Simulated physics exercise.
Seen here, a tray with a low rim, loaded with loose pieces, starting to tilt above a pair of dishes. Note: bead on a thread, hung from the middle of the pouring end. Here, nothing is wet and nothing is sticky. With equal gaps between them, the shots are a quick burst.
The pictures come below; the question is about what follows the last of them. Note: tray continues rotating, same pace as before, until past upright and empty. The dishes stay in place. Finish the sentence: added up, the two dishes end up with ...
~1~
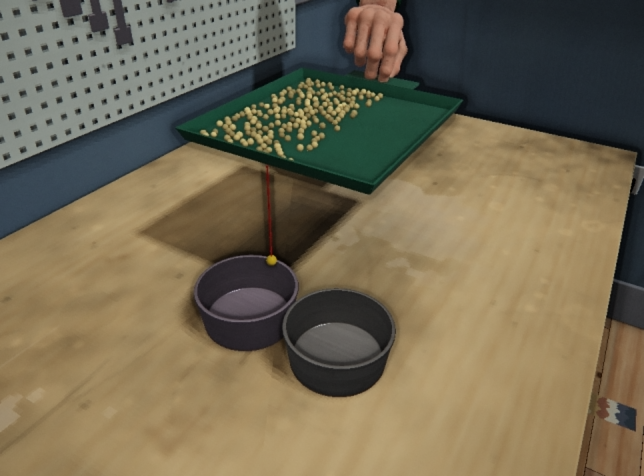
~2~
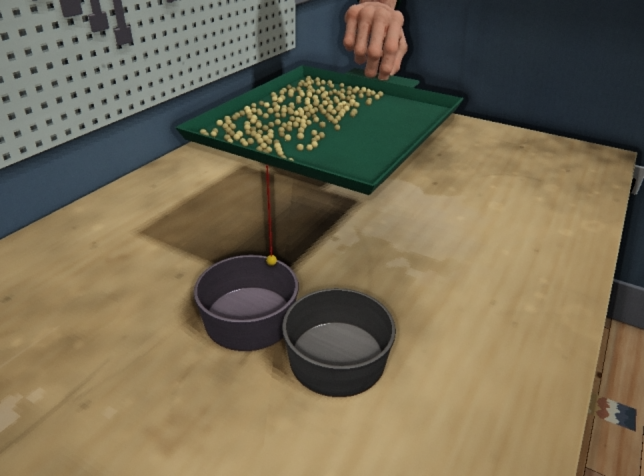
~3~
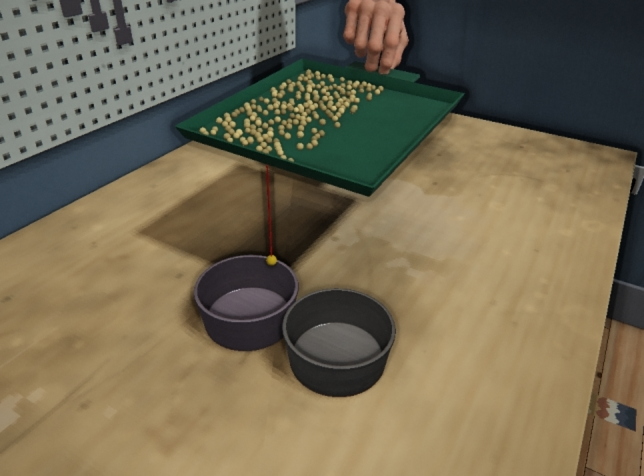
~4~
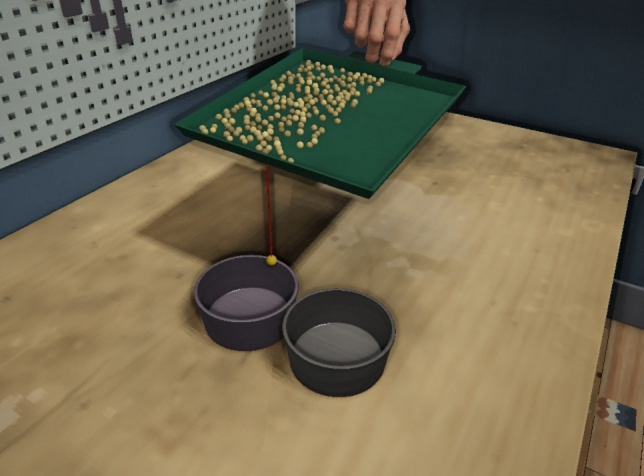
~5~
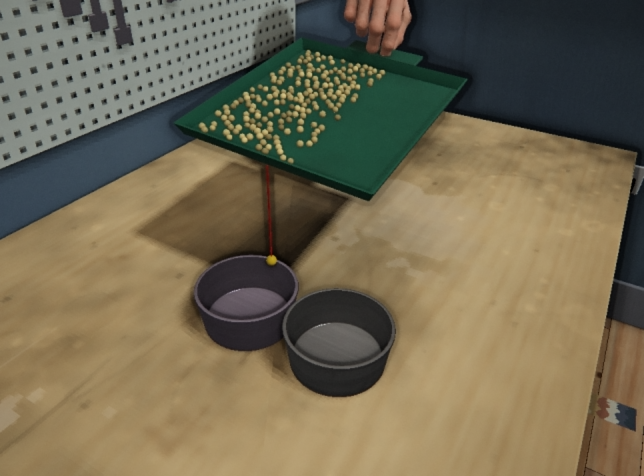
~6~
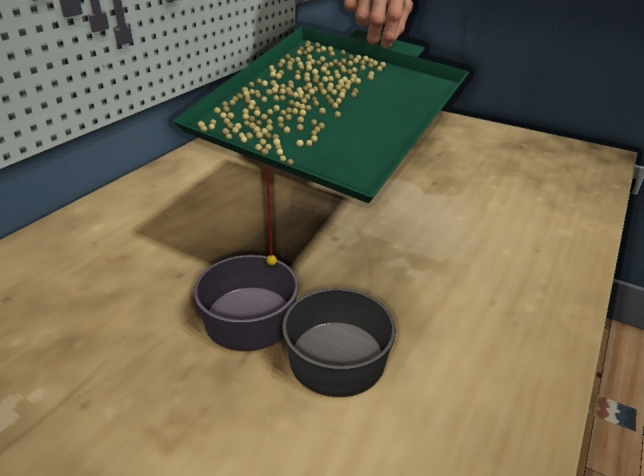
... over half of it.
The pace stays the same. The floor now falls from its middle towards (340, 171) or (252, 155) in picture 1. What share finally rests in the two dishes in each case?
Respectively 80 and 30 in a hundred.
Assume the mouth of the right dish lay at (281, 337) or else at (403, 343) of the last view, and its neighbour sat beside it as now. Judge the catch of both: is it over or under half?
Earlier try a minority share, later try a majority share.
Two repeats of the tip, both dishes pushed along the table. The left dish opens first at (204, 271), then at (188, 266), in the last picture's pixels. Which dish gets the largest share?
Placement one: The right-positioned dish. Placement two: The right-positioned dish.
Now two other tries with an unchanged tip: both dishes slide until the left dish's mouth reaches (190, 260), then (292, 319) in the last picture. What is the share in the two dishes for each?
Trial 1 about 30 %, trial 2 about 50 %.
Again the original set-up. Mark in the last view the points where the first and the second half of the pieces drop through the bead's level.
The first part passes (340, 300); everything after passes (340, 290).
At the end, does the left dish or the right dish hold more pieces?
The right-positioned one, it's fuller.
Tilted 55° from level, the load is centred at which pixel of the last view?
Look close to (322, 184) in the last picture.
Soon after the last picture, tray tipped steeply; most on the tray; a small part in the right dish; a small part in the air.
A little later, tray tipped right over; a stray few on the tray; most in the right dish; a small part in the left dish; a stray few outside both; a small part in the air.
Later still, tray tipped past a quarter turn; most in the right dish; a small part in the left dish; a stray few outside both.
At rest, tray tipped past a quarter turn; most in the right dish; a small part in the left dish; a stray few outside both.
